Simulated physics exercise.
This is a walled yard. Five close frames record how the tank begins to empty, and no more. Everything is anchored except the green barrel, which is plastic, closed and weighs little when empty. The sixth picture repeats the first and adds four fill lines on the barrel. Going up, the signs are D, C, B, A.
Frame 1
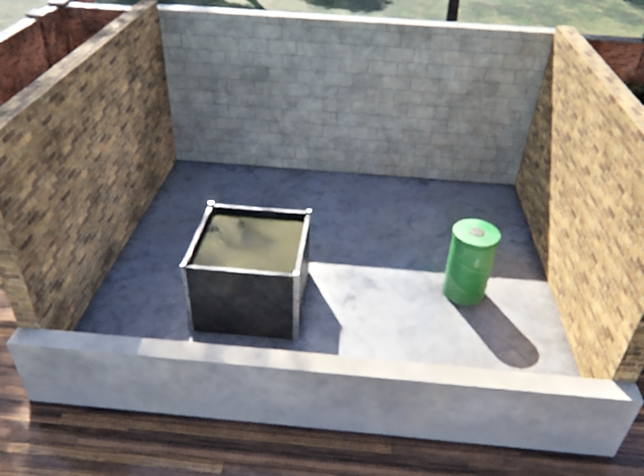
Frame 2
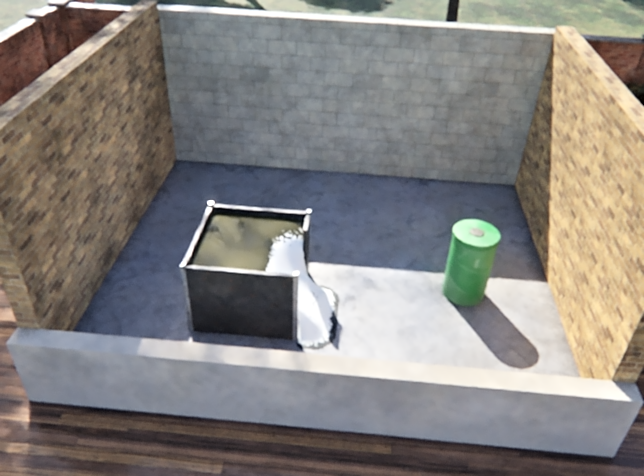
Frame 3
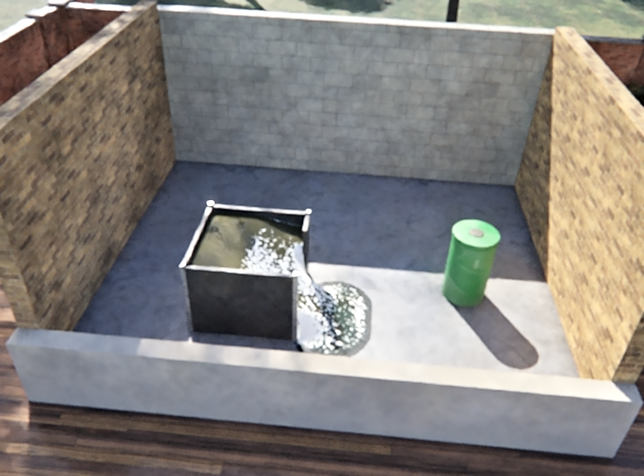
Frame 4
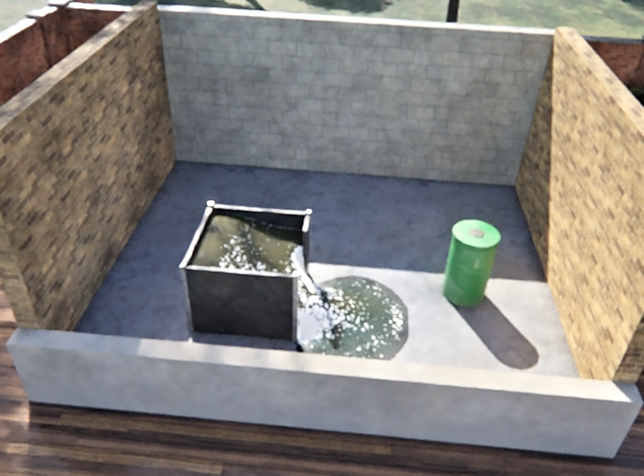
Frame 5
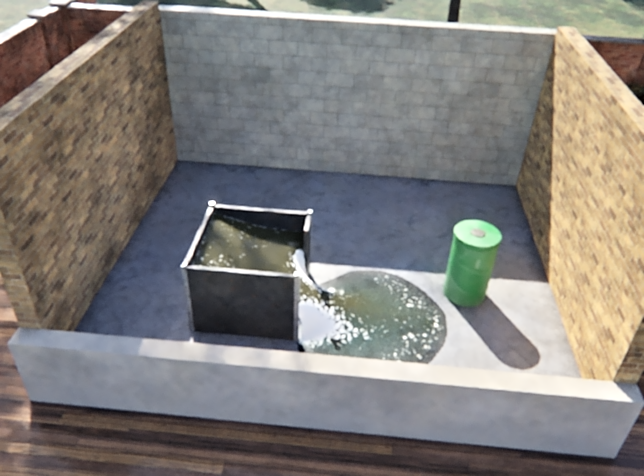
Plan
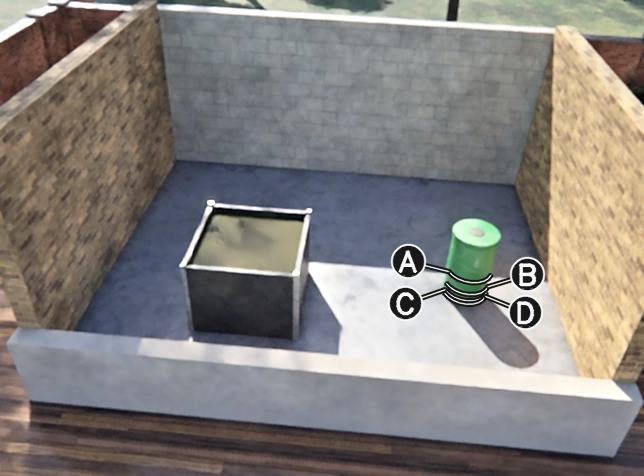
The clip opens on a walled yard with a full, dark square tank and a green barrel to its right. Water gushes over the tank's right side onto the floor, then spreads rightward in a widening, foam-flecked puddle toward the barrel, while the level in the tank lowers slightly.
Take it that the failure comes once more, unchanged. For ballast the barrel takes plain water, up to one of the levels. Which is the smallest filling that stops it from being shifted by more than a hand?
Choose A.
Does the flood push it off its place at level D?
Yes, that goes wrong.
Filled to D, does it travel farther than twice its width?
Yes, it does.
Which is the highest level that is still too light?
The answer is B.
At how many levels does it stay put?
One of them.
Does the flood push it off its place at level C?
Yes, that goes wrong.
On the marked copy, A at (471, 282); B at (468, 294); C at (467, 300); D at (466, 304); from the bottom up D, C, B, A.
With A, it shifts by a finger or two and stays.
With B, it is pushed about its own width away.
With C, it is pushed about 5 times its own width away.
With D, it is pushed about 5 times its own width away.
